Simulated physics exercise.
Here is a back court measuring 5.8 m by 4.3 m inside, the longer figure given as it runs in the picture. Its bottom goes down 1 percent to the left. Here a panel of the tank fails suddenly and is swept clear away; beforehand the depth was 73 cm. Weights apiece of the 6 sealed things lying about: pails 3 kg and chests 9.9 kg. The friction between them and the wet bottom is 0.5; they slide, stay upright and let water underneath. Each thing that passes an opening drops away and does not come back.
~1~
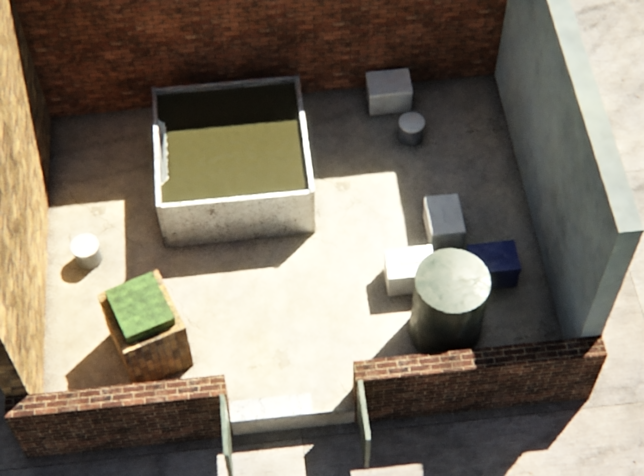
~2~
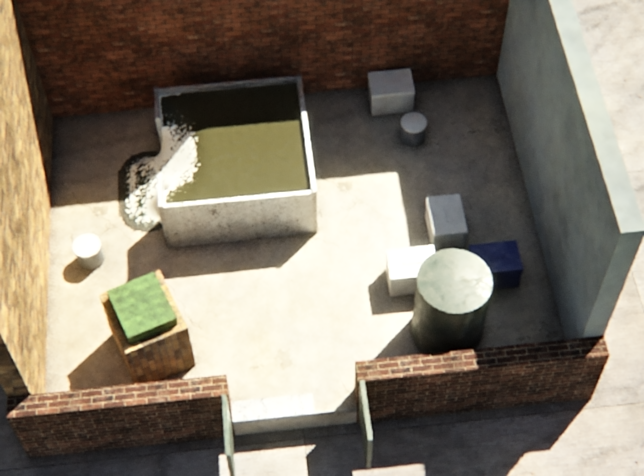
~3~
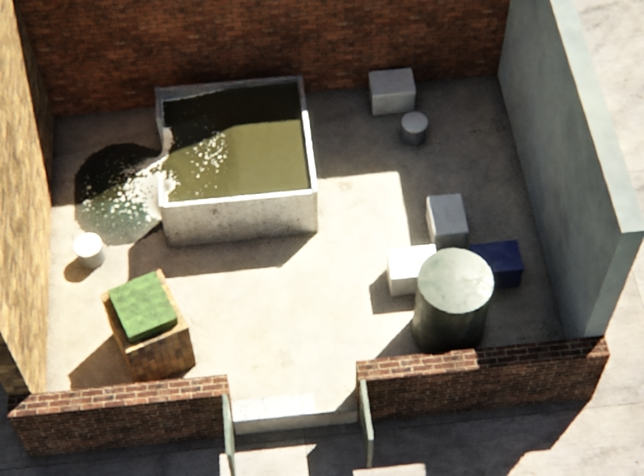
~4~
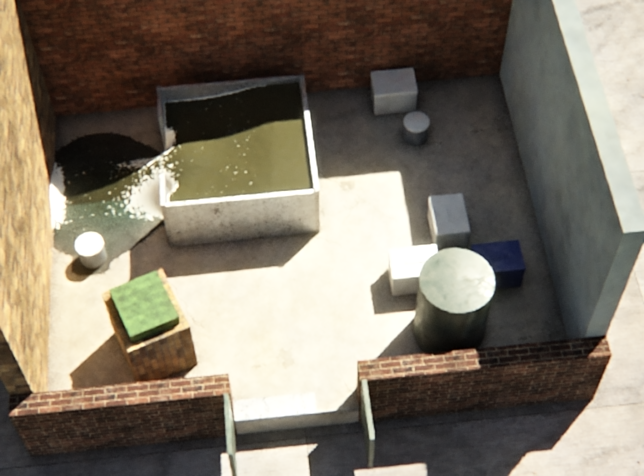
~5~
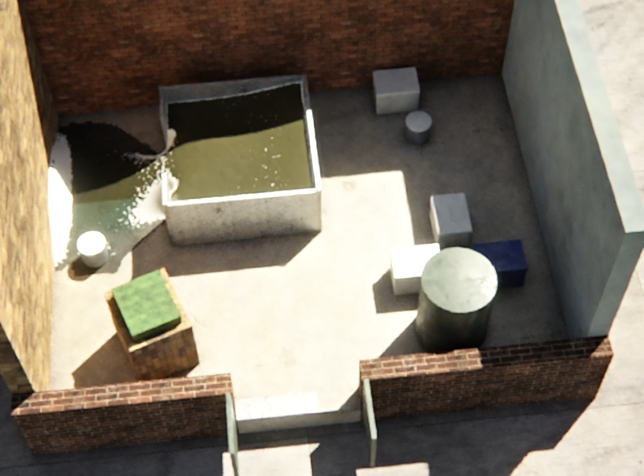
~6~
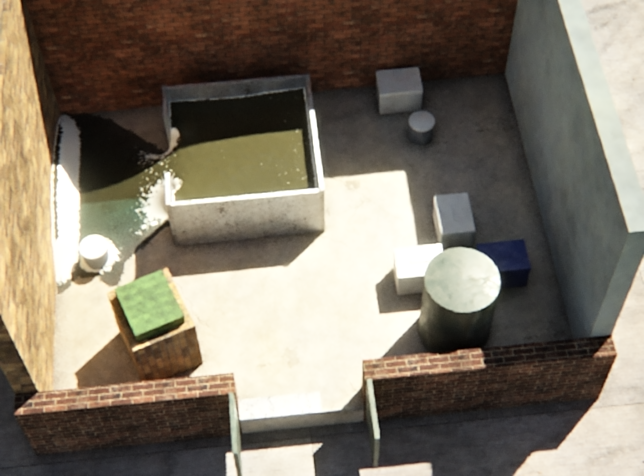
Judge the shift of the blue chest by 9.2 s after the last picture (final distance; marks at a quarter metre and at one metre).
The blue chest? It ends a modest way out.
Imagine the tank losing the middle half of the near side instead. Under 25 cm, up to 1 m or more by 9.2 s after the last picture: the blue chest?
Well, the blue chest keeps its spot.
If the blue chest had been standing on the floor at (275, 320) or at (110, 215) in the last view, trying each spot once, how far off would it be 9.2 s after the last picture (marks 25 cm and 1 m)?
Run one, it gets swept far; run two, it gets swept far.
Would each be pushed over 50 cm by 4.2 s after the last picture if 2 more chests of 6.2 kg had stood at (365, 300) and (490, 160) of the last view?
In sequence: Within it, then beyond it.
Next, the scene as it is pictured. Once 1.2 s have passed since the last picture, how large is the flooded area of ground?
Flooded: Near 9.0 m2.
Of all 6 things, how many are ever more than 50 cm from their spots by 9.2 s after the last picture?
My count gives 6.
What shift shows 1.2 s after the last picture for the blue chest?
It has shifted about 0 cm.
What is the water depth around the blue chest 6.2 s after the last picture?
Roughly 10 cm deep.
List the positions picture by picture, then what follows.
The blue chest at (494, 257) rests on the ground; water covers 2.9 m2; 0 of 6 have shifted, in the first picture.
The blue chest at (496, 257) rests on the ground; water covers 3.4 m2; 0 of 6 have shifted, in the second picture.
The blue chest at (497, 257) rests on the ground; water covers 4.2 m2; 0 of 6 have shifted, in the third picture.
The blue chest at (499, 257), on the bottom; 5.0 m2 under water; 0 of 6 have shifted, in the fourth picture.
The blue chest at (501, 256), on the bottom; water covers 5.3 m2; 0 of 6 have shifted, in the fifth picture.
The blue chest at (504, 256), on the bottom; water covers 5.5 m2; 0 of 6 have shifted, in the sixth picture.
Then, 1.2 s after the last picture the blue chest is near (504, 256), 0.0 m from its start, aground; 0 of 6 are out; 1 afloat.
Then, 3.8 s after the last picture the blue chest is near (504, 256), 0.0 m from its start, aground; 0 of 6 are out; 1 afloat.
Then, 6.2 s after the last picture the blue chest is near (546, 308), 0.8 m from its start, afloat; 0 of 6 are out; 6 afloat.
Then, 9.2 s after the last picture the blue chest is near (523, 289), 0.5 m from its start, afloat; 0 of 6 are out; 6 afloat.
